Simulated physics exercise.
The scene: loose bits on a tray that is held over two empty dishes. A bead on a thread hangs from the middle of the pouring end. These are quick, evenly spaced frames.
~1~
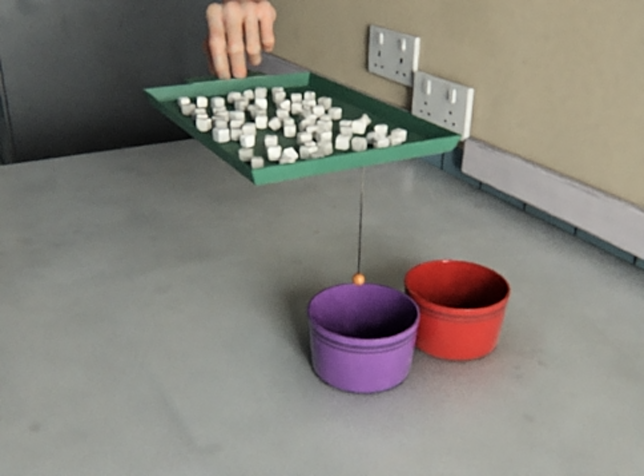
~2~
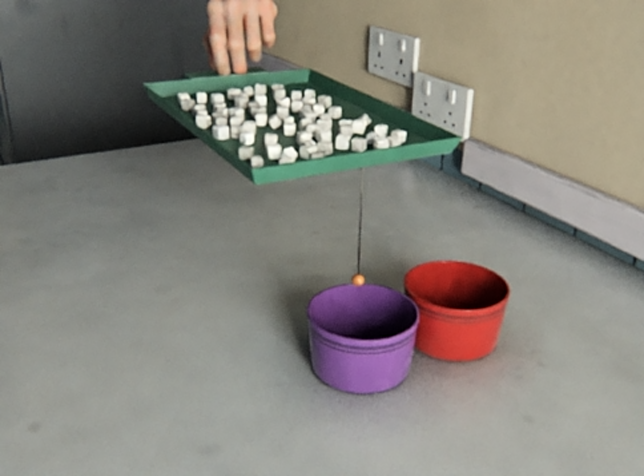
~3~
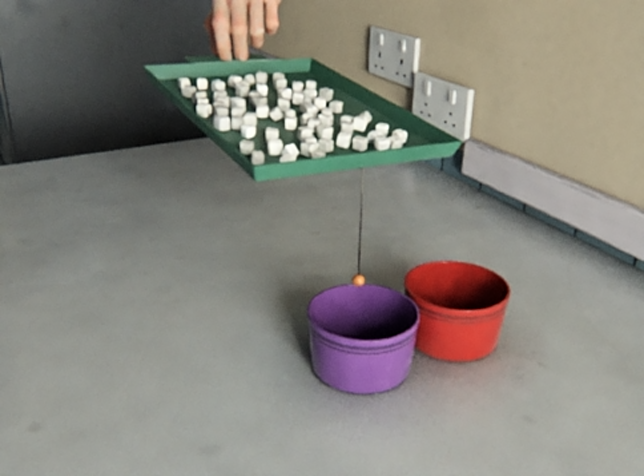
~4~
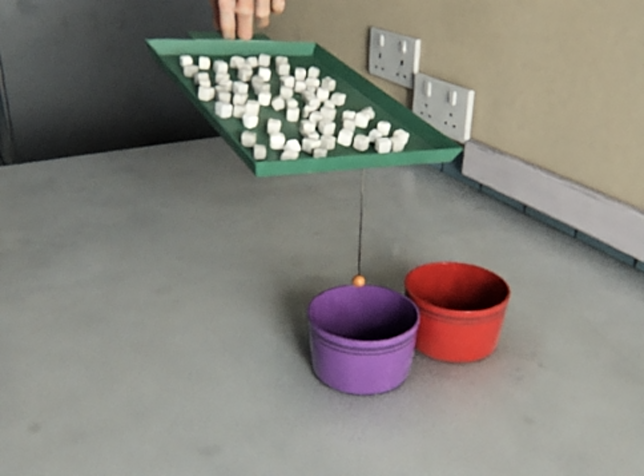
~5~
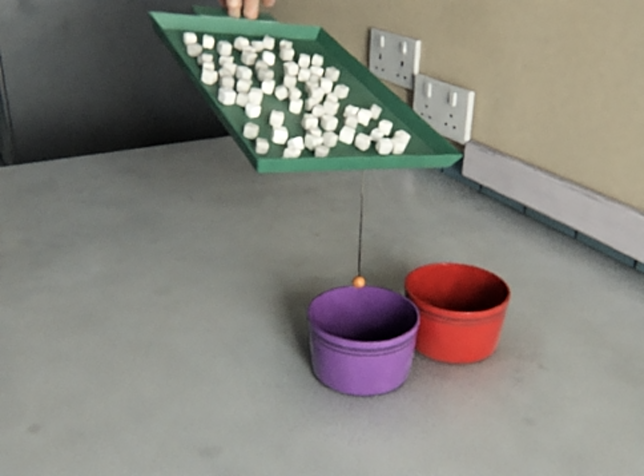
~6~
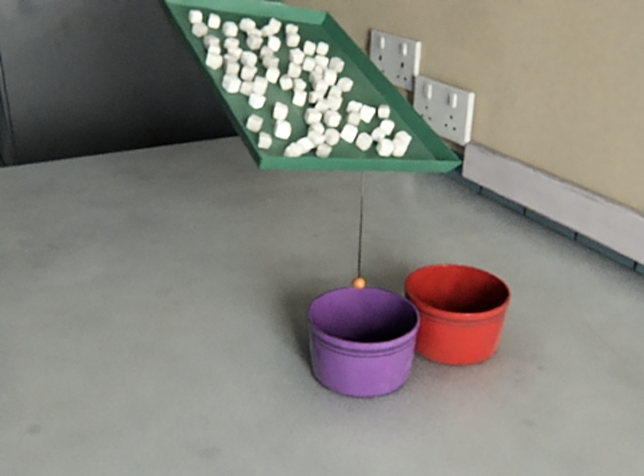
A hand steadily raises the back of a green tray of white cubes above two dishes.
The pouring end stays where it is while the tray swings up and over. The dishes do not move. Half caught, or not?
The two hold the larger part of the load.
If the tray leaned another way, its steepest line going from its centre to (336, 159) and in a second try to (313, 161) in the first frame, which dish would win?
One: The dish on the left. Two: The left-hand dish.
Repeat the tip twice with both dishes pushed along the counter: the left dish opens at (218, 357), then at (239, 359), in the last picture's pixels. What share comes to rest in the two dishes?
First some 0, then 10 per cent.
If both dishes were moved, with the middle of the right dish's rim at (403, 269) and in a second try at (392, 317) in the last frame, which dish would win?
In turn: The right one; the dish on the right.
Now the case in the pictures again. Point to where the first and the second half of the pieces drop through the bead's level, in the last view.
Around (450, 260) and then (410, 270).
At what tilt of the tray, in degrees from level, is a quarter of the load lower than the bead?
Near 100 degrees.
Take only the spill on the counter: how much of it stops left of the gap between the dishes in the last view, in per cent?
Near 50 %.
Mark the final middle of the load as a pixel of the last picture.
Around (437, 334).
Shortly afterwards, tray tipped steeply; all but a few on the tray; only a few in the right dish; a little in the air.
Next, tray tipped past a quarter turn; a little on the tray; a little in the left dish; near a third in the right dish; a little outside both; near half in the air.
Some moments later, tray tipped past a quarter turn; near a third in the left dish; near half in the right dish; near a quarter outside both; only a few in the air.
In the end, tray tipped past a quarter turn; near a third in the left dish; near half in the right dish; near a quarter outside both; only a few in the air.
